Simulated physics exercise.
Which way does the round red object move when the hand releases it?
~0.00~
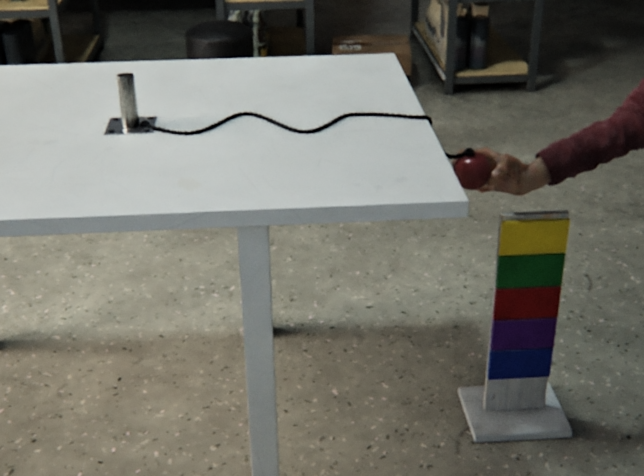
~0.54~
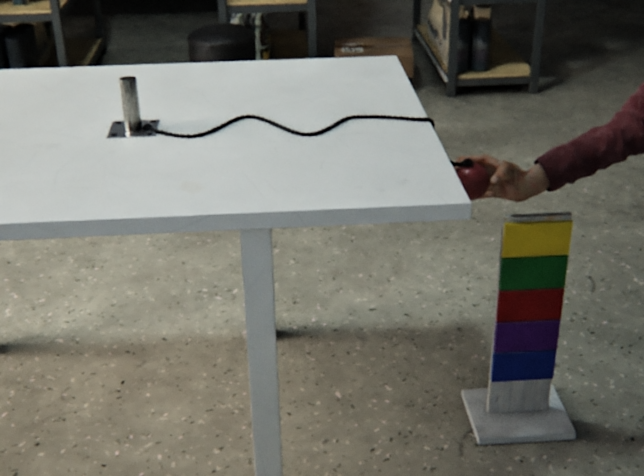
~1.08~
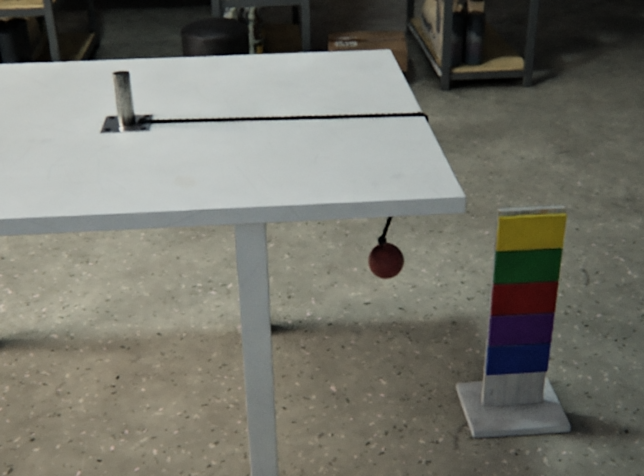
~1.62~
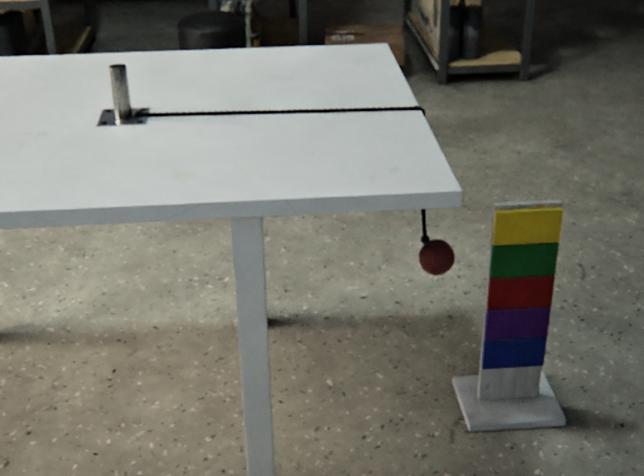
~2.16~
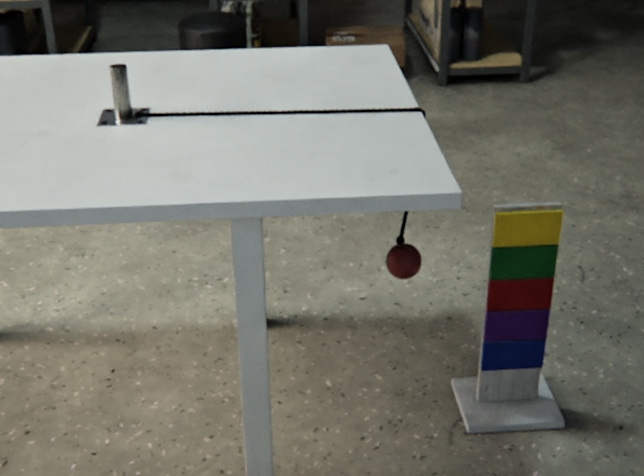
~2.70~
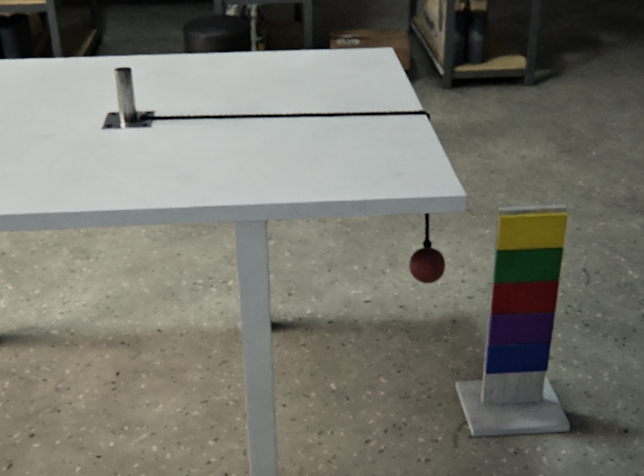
It moves down, dropping below the edge of the table, where it hangs from the cord.
